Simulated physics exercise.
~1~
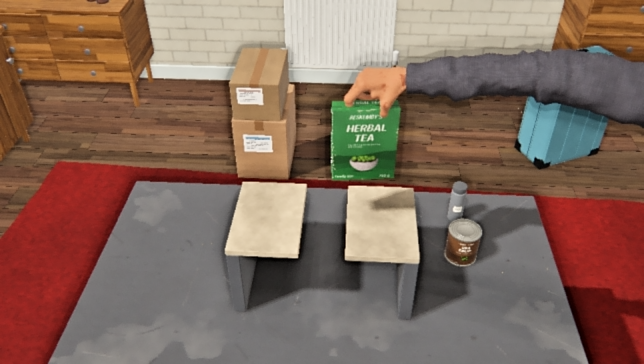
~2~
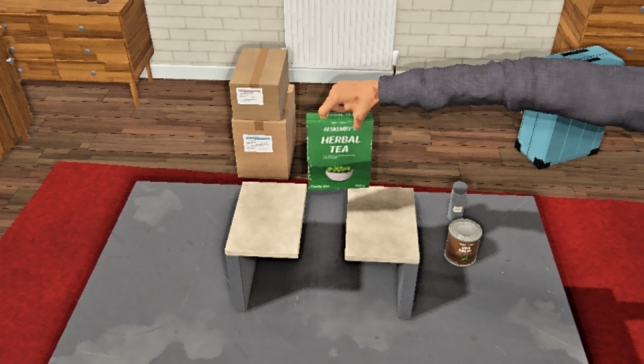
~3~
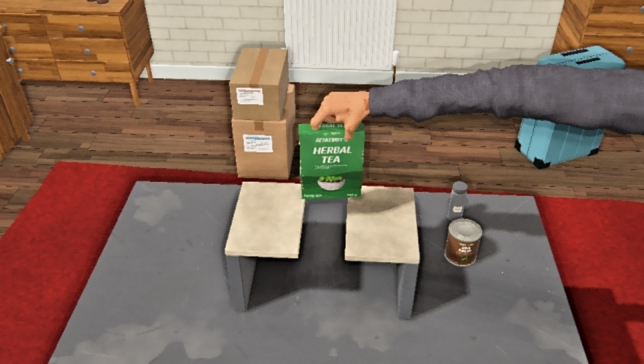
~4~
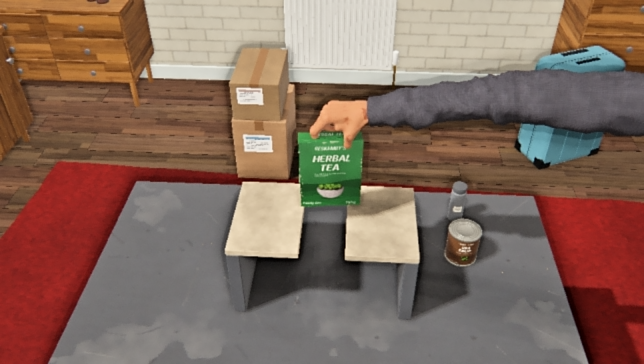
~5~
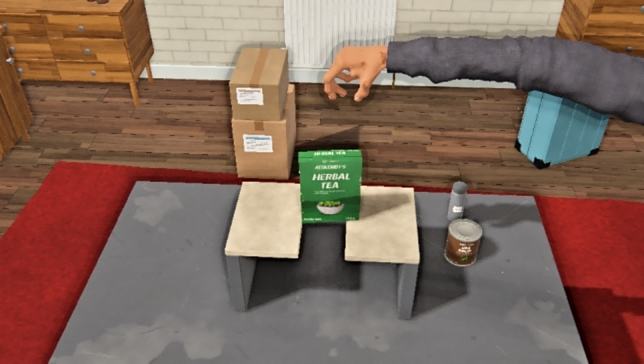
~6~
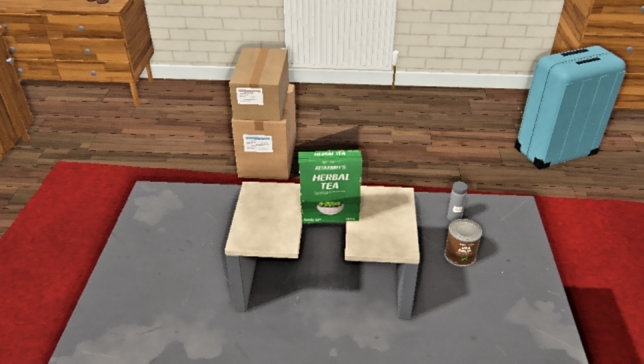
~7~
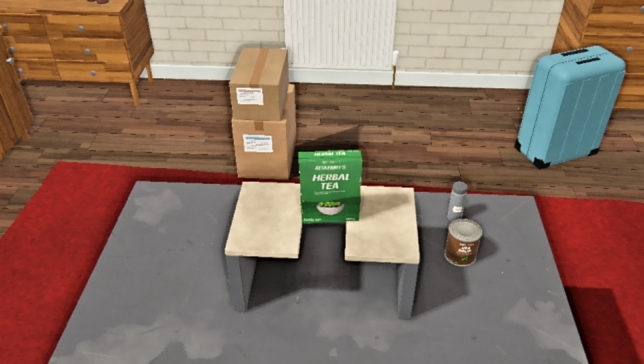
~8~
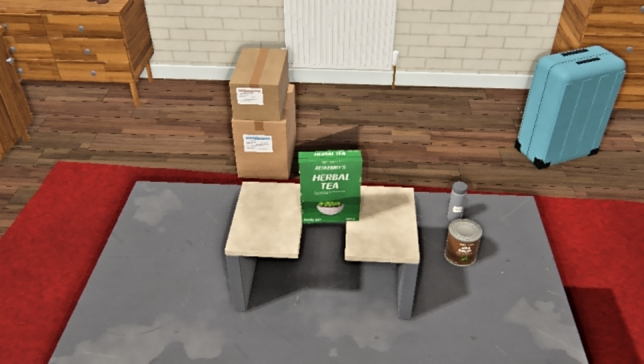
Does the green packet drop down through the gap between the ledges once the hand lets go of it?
No, the green packet stays on top, standing upright across the gap between the two ledges.
